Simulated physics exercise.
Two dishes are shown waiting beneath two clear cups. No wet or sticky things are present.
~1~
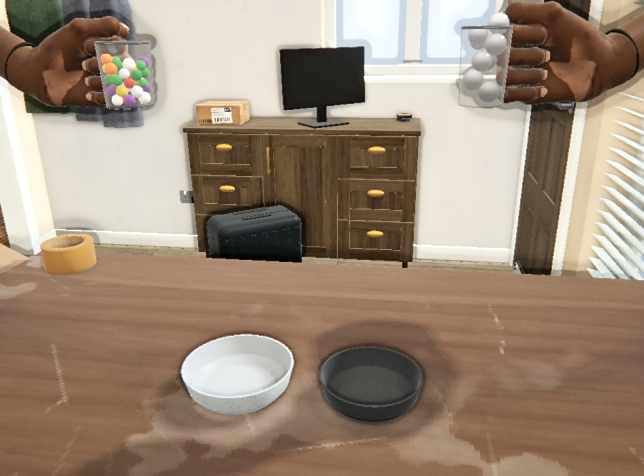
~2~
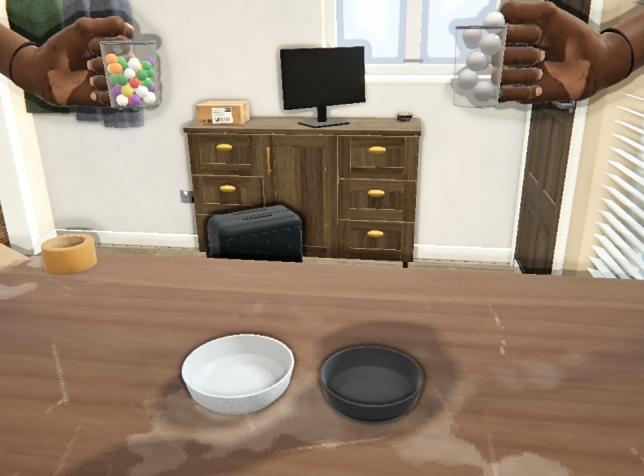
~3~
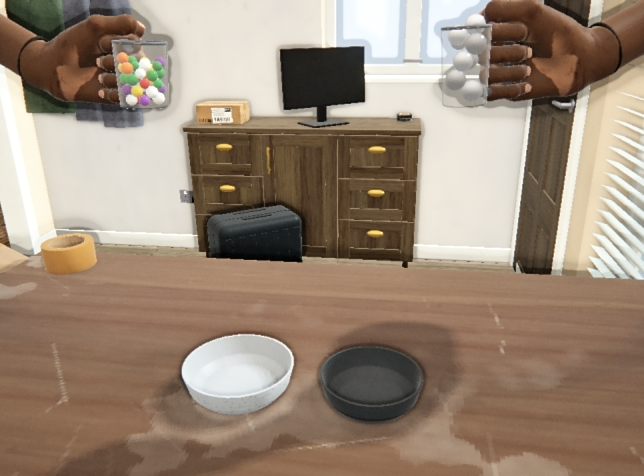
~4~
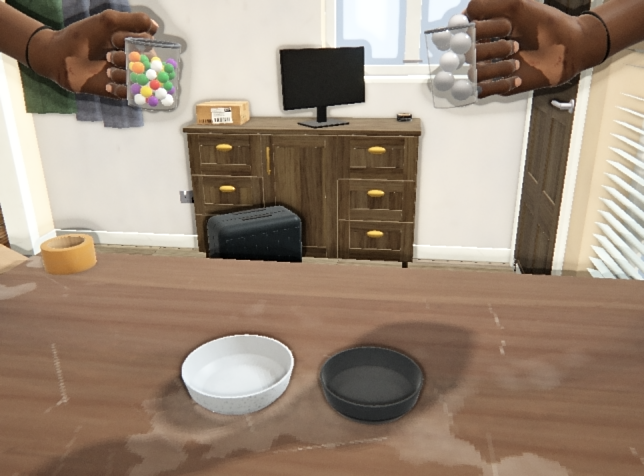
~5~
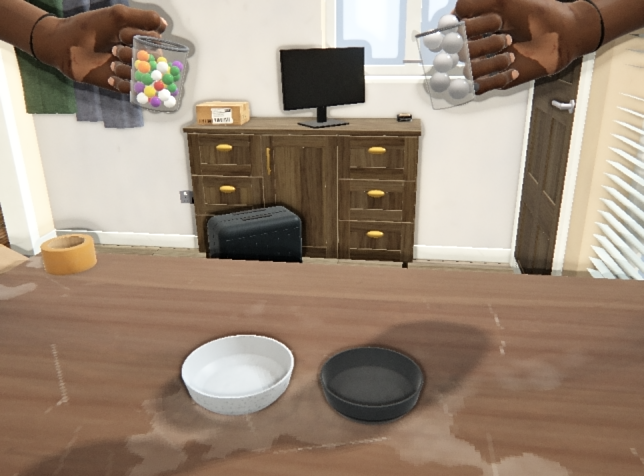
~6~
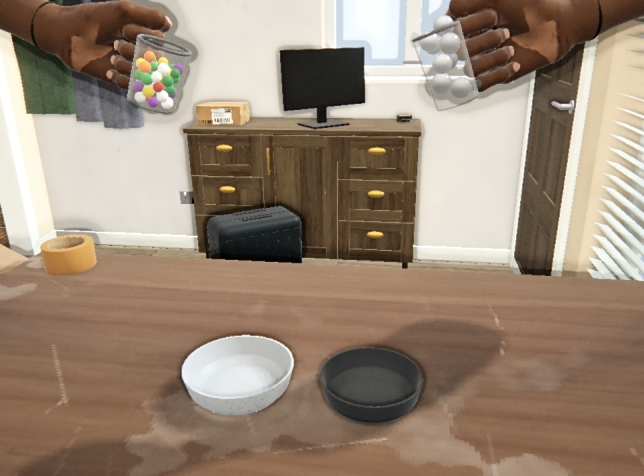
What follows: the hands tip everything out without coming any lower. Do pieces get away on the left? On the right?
Left: Partial capture. Right: Partial capture.
Then, 0.68 s later than the last frame, left, every one still in the cup; right, the larger part still in the cup, about a tenth in the air.
Then, 1.27 s later than the last frame, left, roughly two thirds still in the cup, just a few in the dish, roughly a third in the air; right, roughly half still in the cup, about a tenth outside the dish, roughly a third in the air.
Then, 1.78 s later than the last frame, left, roughly two thirds in the dish, about a tenth outside the dish, roughly a quarter in the air; right, roughly half outside the dish, roughly half in the air.
When it is over, left, roughly half in the dish, roughly half outside the dish; right, every one outside the dish.
